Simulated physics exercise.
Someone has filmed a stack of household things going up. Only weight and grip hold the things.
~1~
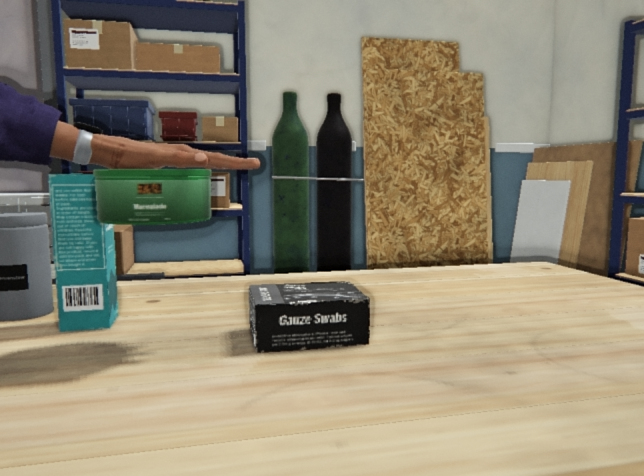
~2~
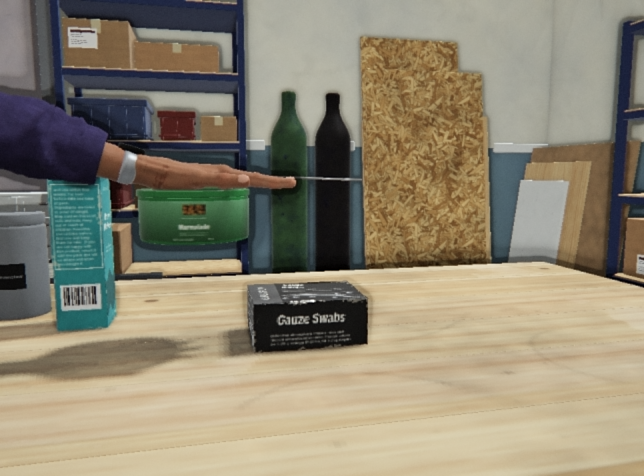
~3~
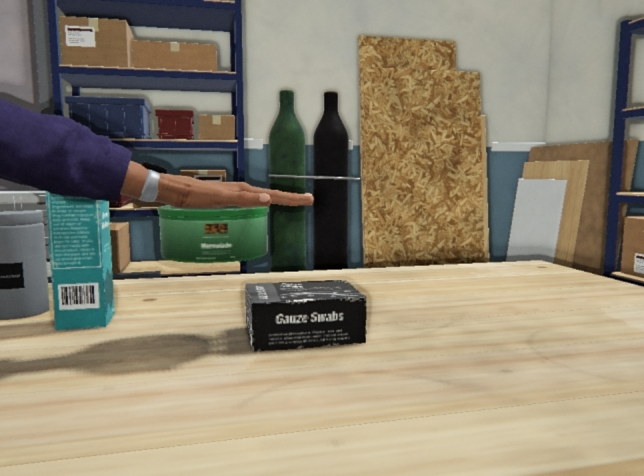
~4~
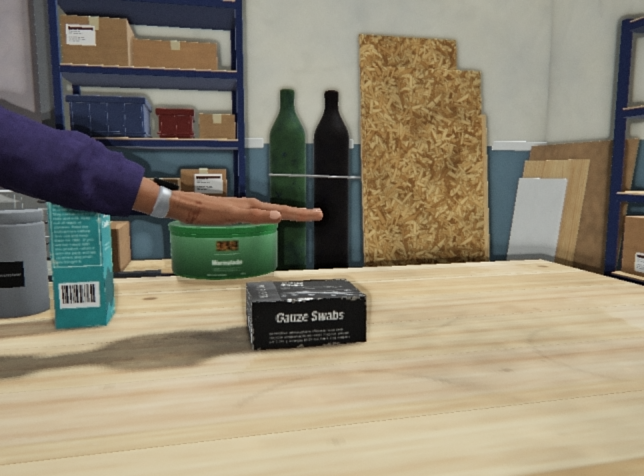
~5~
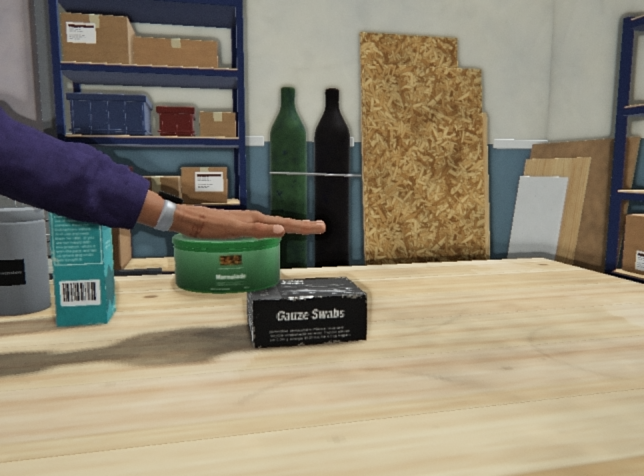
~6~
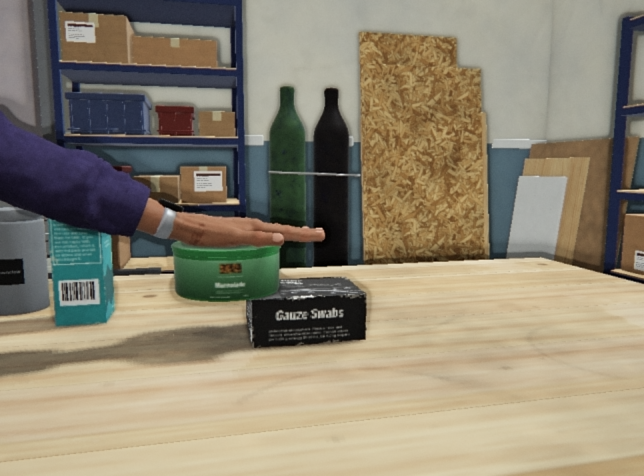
The clip shows a hand in a purple sleeve lowering a green tub, moving it rightward and down onto a wooden table behind a black box of gauze swabs, beside a turquoise carton and a grey jar.
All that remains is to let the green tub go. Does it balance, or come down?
The pile gives way.
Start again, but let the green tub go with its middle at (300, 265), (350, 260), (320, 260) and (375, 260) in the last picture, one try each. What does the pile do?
In the first case it stays up; in the second case it stays up; in the third case it stays up; in the fourth case it loses its balance.
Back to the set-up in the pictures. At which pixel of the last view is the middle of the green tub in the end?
Around (226, 293).
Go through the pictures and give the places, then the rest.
In the first frame, coming down; green tub (155, 195); black box (307, 314).
In the second frame, coming down; green tub (195, 213); grey jar (17, 264).
In the third frame, coming down; green tub (215, 231); turquoise carton (82, 248).
In the fourth frame, coming down; green tub (225, 246); black box (304, 311).
In the fifth frame, coming down; green tub (228, 259); grey jar (17, 260).
In the sixth frame, set down, still held; green tub (228, 266); turquoise carton (82, 244).
Then, 0.30 s past the last view, green tub rocked 43° from its first pose near (216, 286).
Then, 0.50 s past the last view, green tub now fallen; black box displaced a little.
Then, 1.90 s past the last view, black box displaced a little.
Finally, fallen, green tub; moved from the start, black box; the other 2 still in place. Final places as the last picture's camera would see them, green tub near (226, 293). The pile loses its balance.
